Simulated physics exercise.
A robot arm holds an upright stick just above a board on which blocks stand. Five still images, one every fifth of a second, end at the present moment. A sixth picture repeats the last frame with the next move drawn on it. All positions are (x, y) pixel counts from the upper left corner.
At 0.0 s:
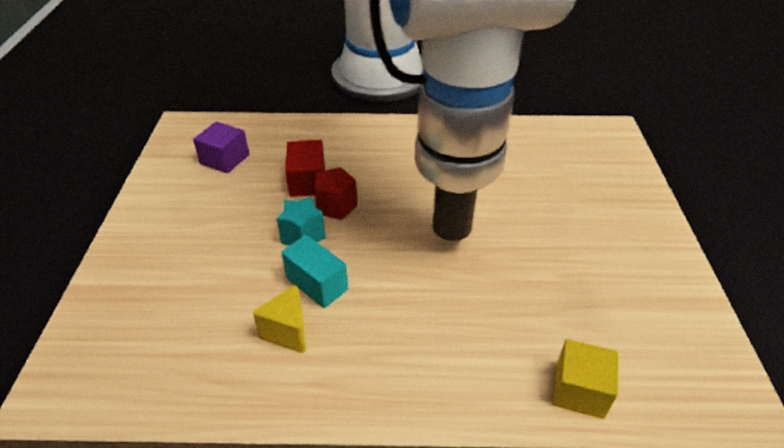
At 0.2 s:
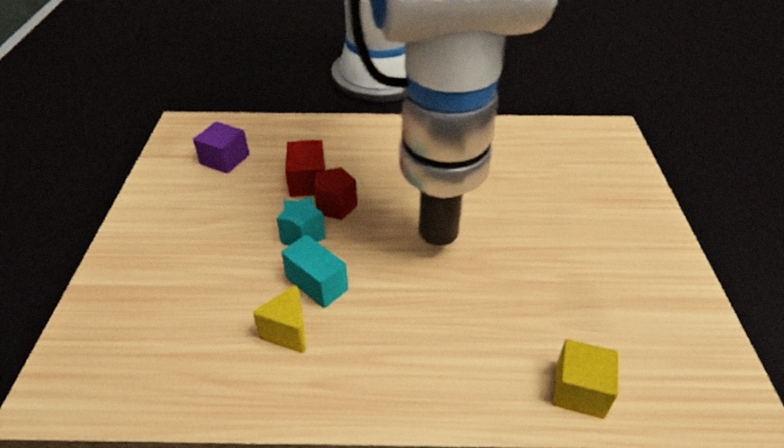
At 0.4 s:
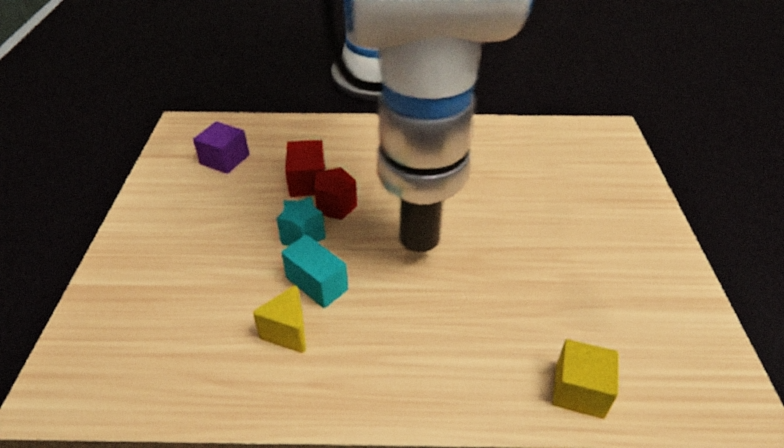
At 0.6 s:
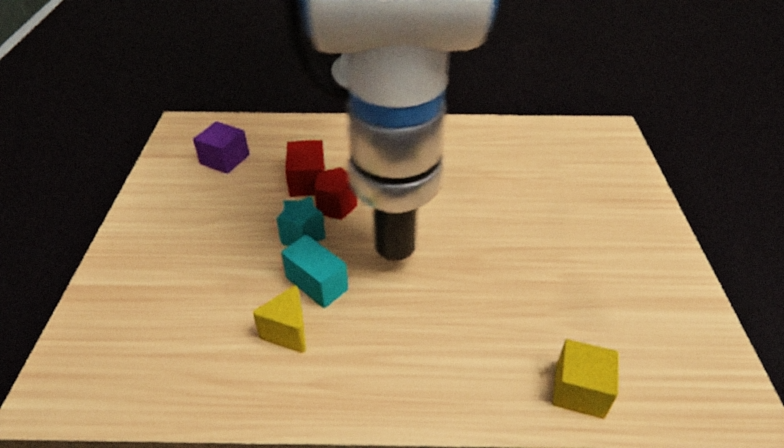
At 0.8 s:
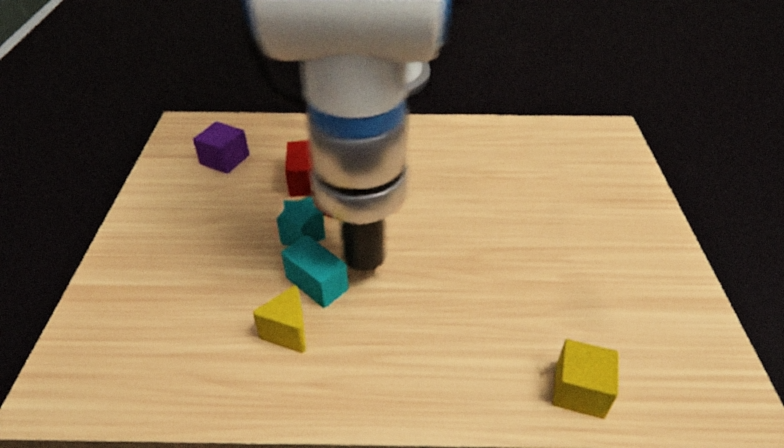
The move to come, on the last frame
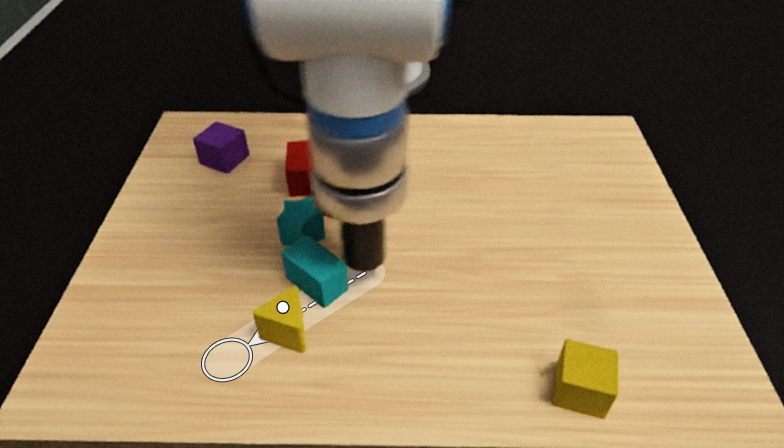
A robot arm holding a dark upright stick moved left and slightly toward the viewer over a wooden board, nearing the turquoise oblong block, while the scattered purple, red, turquoise and yellow blocks stayed still.
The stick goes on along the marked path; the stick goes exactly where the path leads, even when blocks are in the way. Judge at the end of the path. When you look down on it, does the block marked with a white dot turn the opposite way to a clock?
I'd say yes.
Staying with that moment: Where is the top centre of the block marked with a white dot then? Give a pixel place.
It sits at (192, 369).
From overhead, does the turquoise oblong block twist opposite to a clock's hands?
No, I don't think so.
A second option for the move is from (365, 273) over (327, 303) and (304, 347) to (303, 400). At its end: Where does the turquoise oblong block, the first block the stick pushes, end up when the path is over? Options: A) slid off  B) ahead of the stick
That would be A.
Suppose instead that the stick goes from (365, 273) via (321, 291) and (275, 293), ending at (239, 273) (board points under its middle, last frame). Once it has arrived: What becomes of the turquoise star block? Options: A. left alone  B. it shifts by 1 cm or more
The answer is A.
The line goes from (365, 273) directly to (227, 359); the dot is on the yellow triangular piece.
What follows on the original path. One third of the way, stick at (319, 283); yellow triangular piece at (269, 311), turned 50° anticlockwise; turquoise oblong block at (279, 268), turned 60° clockwise.
Two thirds of the way, stick at (272, 311); yellow triangular piece at (242, 331), turned 55° anticlockwise; turquoise oblong block at (260, 268), turned 85° clockwise.
At the end, stick at (221, 343); yellow triangular piece at (192, 369), turned 65° anticlockwise; turquoise star block unmoved; turquoise oblong block at (260, 268), turned 90° clockwise.
